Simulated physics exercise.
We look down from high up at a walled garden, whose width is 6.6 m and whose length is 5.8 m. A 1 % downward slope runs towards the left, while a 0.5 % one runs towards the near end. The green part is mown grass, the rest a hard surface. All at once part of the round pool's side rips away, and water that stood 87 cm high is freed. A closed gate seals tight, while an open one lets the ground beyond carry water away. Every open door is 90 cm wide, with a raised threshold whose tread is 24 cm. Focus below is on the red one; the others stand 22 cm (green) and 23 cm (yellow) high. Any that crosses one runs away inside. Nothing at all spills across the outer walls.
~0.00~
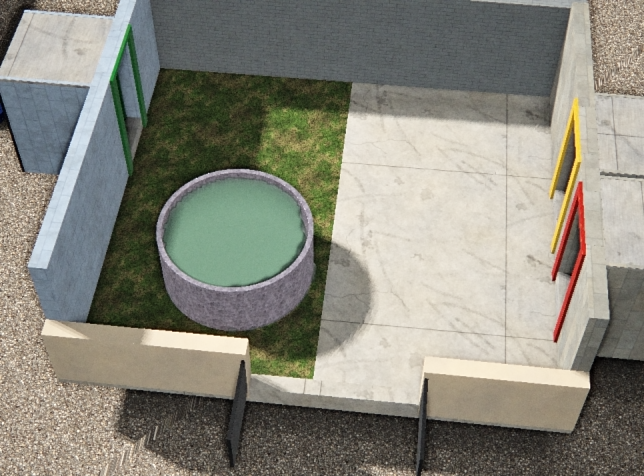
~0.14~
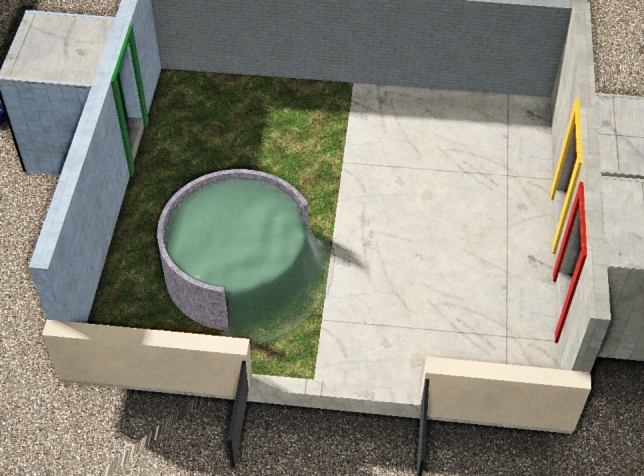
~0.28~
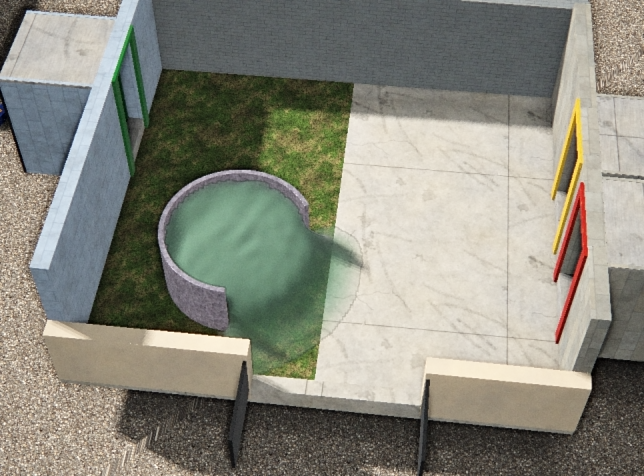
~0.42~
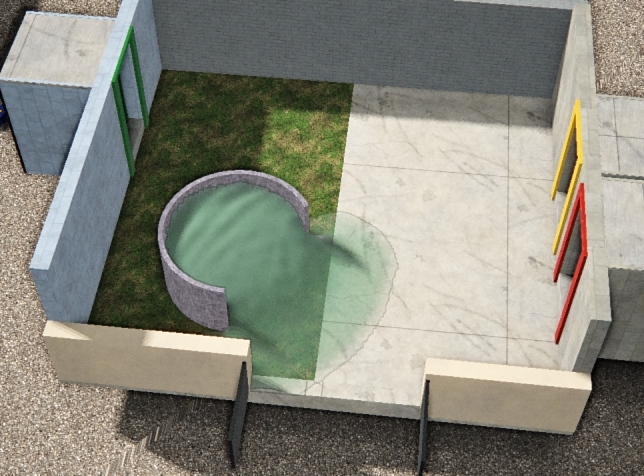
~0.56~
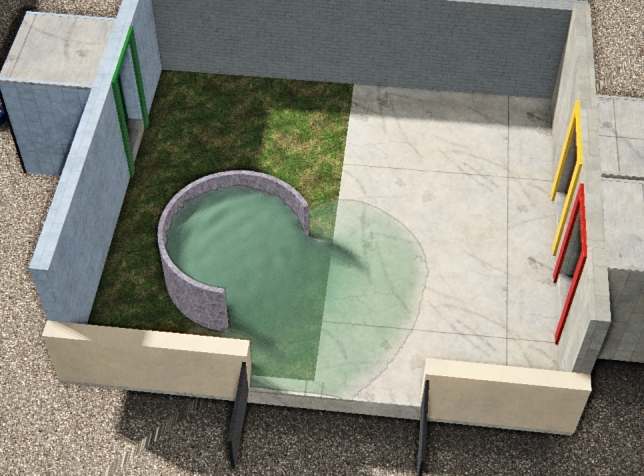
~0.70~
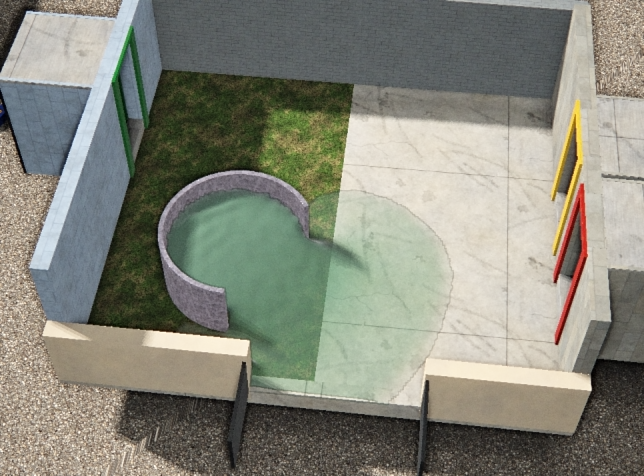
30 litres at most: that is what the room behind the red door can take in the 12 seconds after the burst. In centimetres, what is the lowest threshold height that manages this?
19 cm.
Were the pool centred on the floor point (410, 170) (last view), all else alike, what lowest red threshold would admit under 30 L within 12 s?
Near 19 cm.
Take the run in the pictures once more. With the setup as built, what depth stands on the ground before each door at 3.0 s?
Door depths (cm): Green = 0, yellow = 13, red = 21.
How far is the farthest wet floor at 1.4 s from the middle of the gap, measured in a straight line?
The front sits around 4.0 m out.
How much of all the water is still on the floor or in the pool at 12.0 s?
Share still there: Approx. 54 percent.
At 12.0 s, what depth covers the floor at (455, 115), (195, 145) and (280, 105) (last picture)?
About 2, 7 and 4 cm.
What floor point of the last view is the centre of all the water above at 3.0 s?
My guess is close to (394, 289).
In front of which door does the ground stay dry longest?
The answer is the green one.
After 1.4 s water covers 45 % of the floor, deepest (28 cm) near (417, 402); 17 cm at the red door, 0 litres in over its 24 cm threshold.
After 3.0 s water covers 50 % of the floor, deepest (26 cm) near (471, 395); 21 cm at the red door, 7 litres in over its 24 cm threshold.
After 12.0 s water covers 90 % of the floor, deepest (9 cm) near (100, 284); 1 cm at the red door, 8 litres in over its 24 cm threshold.
At the red door as built, the water arrived by 1.3 s and peaked near 29 cm at 2.4 s.
Run again over the same 12 s with other heights there, 42 litres in over 17.5 cm, 9 litres over 23.5 cm. The limit of 30 litres is kept from about 19 cm up.
